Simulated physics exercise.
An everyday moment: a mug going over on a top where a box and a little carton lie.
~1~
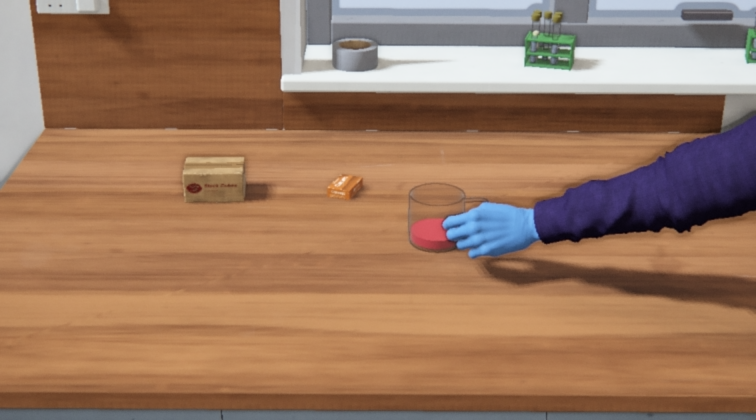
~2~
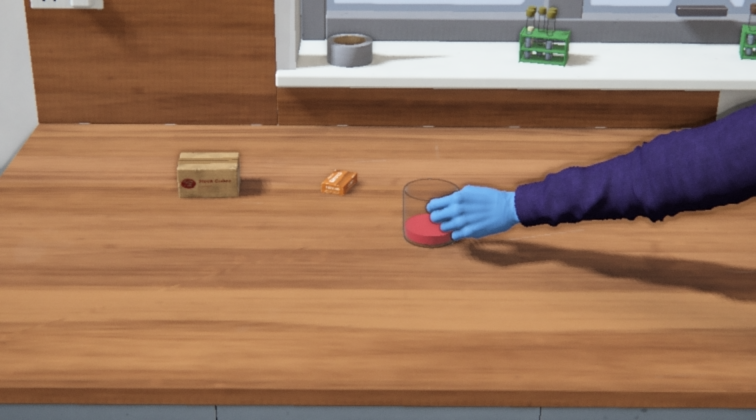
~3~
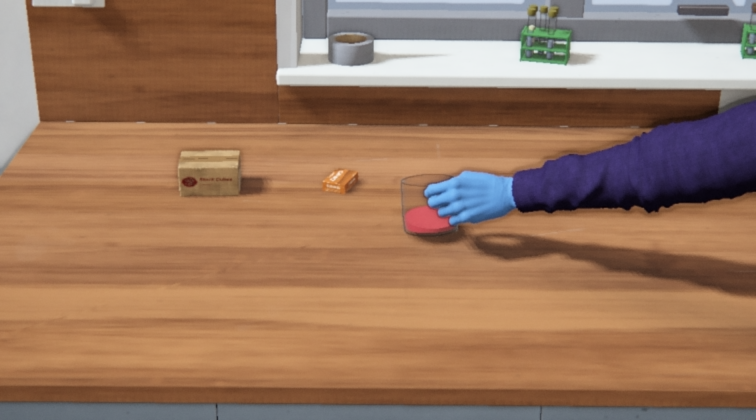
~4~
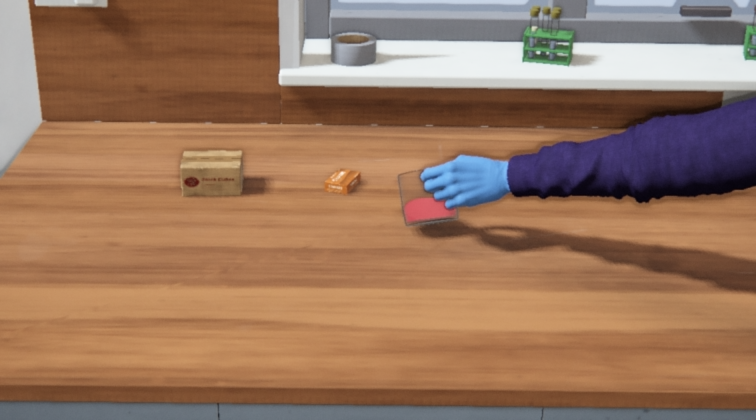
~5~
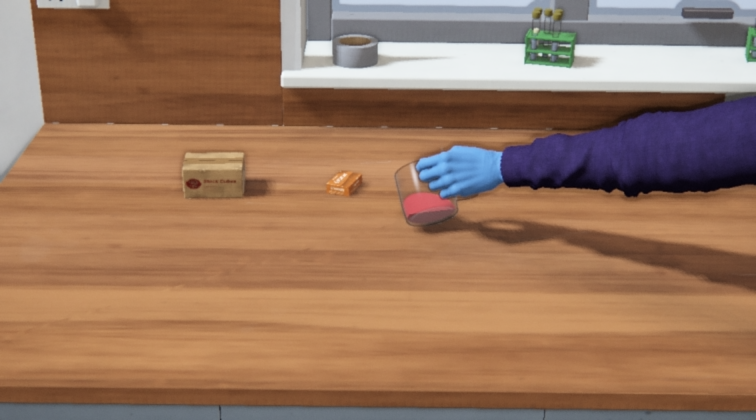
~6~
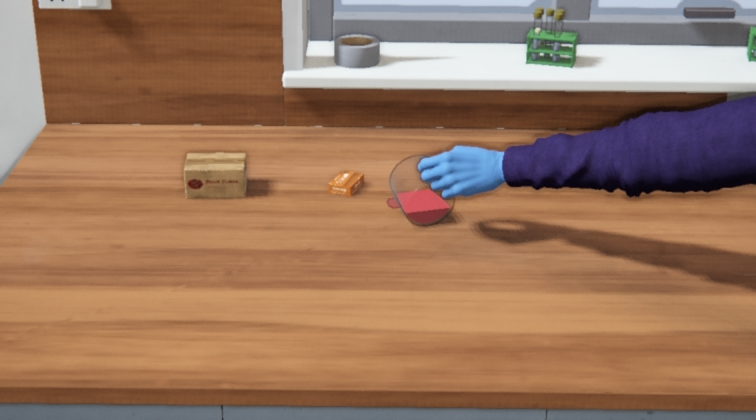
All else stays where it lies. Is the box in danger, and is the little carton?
Box keeps dry, little carton becomes wet.
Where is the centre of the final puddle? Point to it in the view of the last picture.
(377, 161).
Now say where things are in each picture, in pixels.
It stands upright; mug (437, 216) about a quarter full; box (214, 165); little carton (345, 182), in the first picture.
Fingers against its side; mug about a quarter full, surface at (431, 225), in the second picture.
Fingers against its side; mug (430, 203) about a quarter full; little carton (341, 176), in the third picture.
Fingers against its side; mug (428, 195) tipped 30°; box (212, 158), in the fourth picture.
Fingers against its side; mug (426, 191) tipped 50°, in the fifth picture.
It is falling; mug (422, 190) tipped 80°; a puddle starts at (408, 201); box (216, 161); little carton (347, 179), in the sixth picture.
A moment on, the puddle covers about as much as a plate; the box is untouched; the little carton is reached.
When it is over, the puddle covers about as much as a plate; the box is untouched; the little carton is reached.
